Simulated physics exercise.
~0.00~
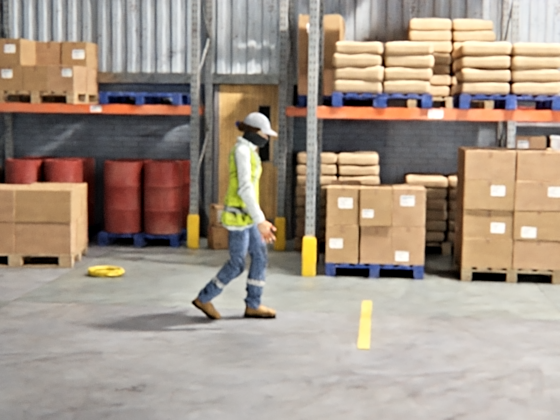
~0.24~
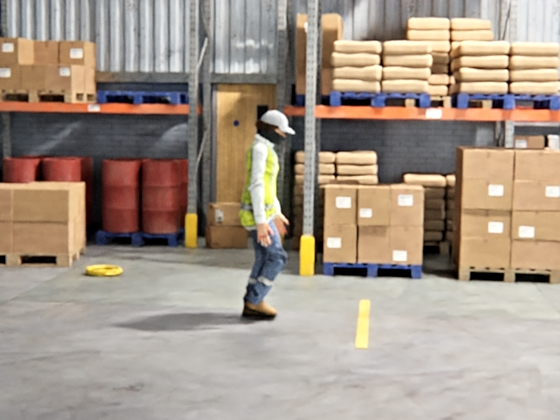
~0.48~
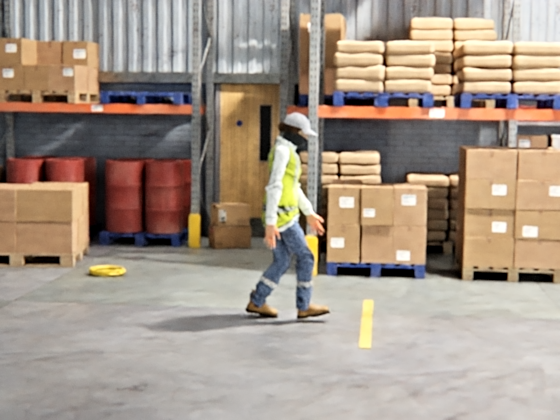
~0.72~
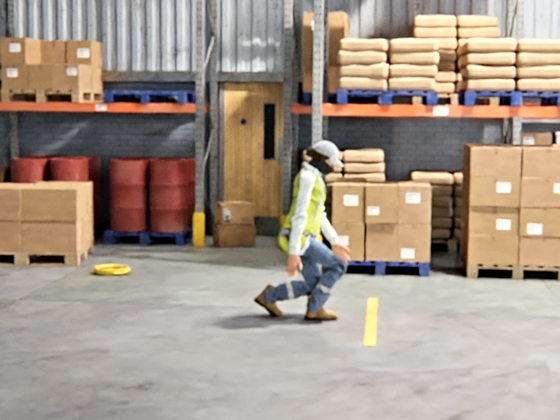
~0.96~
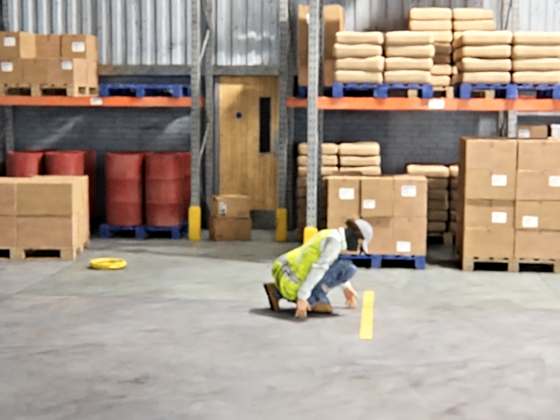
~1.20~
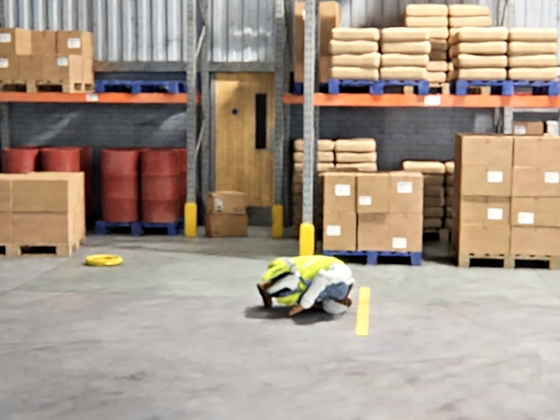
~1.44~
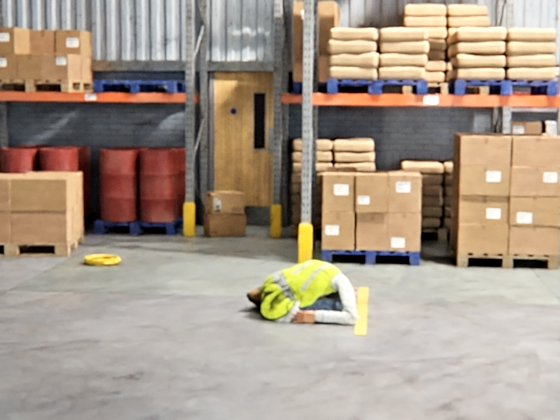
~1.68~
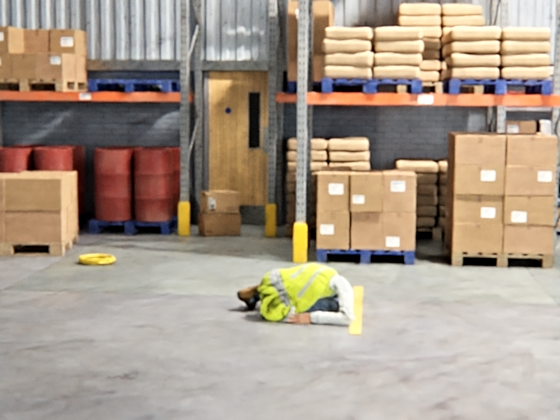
Worker in a yellow vest walking right across a warehouse floor, crumpling down and lying curled beside a yellow strip.
